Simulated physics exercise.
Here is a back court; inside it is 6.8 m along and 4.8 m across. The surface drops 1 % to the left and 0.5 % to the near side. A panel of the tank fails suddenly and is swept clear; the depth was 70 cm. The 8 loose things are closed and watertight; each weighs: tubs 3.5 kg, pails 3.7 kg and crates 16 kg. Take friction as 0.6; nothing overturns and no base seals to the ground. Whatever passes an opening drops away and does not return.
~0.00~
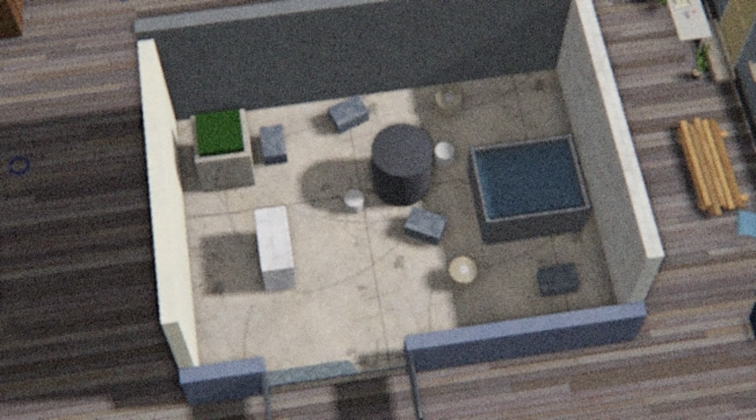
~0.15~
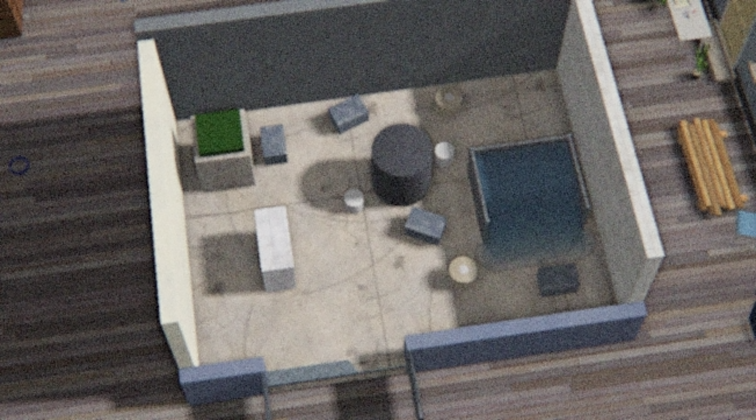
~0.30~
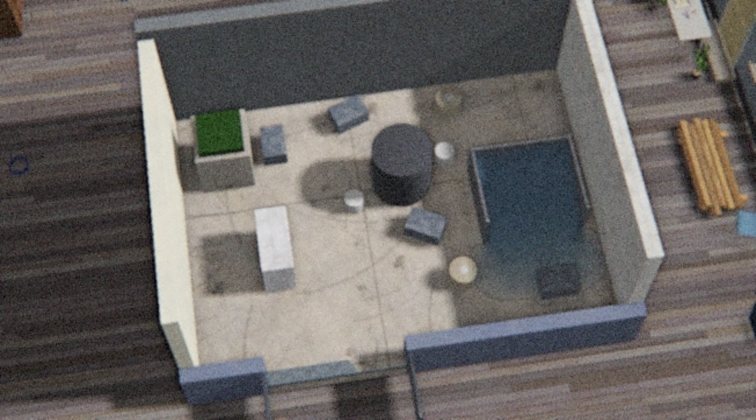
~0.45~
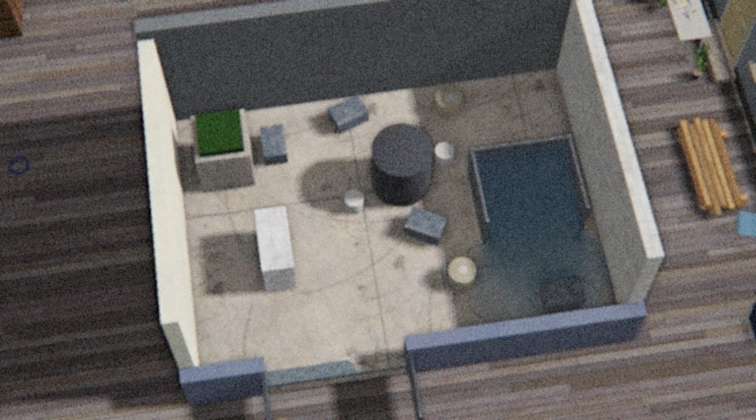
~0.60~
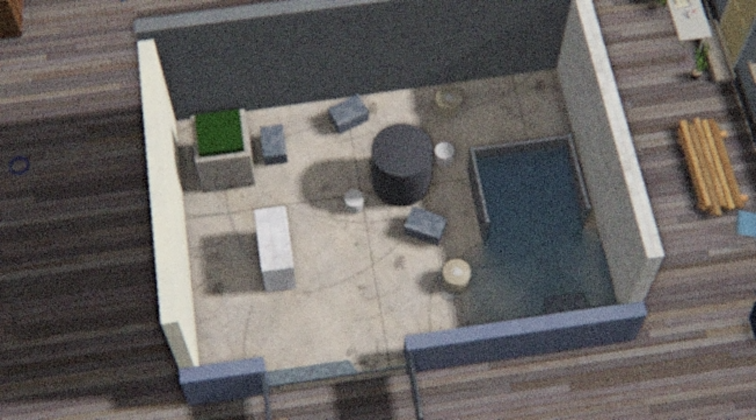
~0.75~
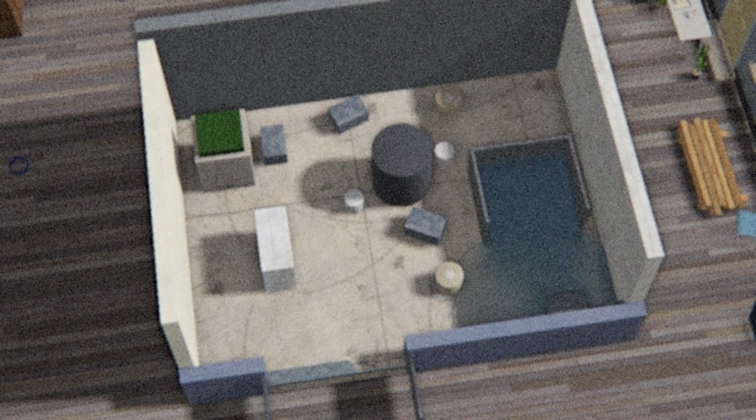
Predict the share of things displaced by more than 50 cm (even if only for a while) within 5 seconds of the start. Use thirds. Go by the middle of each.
It is not even a third.
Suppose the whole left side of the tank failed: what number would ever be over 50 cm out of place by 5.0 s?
In that case 4 of them.
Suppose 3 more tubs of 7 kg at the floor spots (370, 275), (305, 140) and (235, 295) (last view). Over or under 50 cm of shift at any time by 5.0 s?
In that order: Over, less, over.
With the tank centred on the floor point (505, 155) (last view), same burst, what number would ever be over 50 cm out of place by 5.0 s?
Then 3.
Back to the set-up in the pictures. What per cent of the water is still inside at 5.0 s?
Some 94 per cent remains.
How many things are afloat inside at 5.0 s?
2 of them.
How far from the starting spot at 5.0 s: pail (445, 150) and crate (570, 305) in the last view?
In that order: 0 cm, 200 cm.
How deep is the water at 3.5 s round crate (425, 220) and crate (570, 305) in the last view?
Roughly 3 and 11 cm.
After 1.1 s 2 of 8 are over 50 cm from their spots; 1 afloat.
After 2.2 s 1 of 8 are over 50 cm from their spots; 1 afloat.
After 3.5 s 2 of 8 are over 50 cm from their spots; 2 afloat.
After 5.0 s 2 of 8 are over 50 cm from their spots, and 2 have been at some point; 2 afloat.
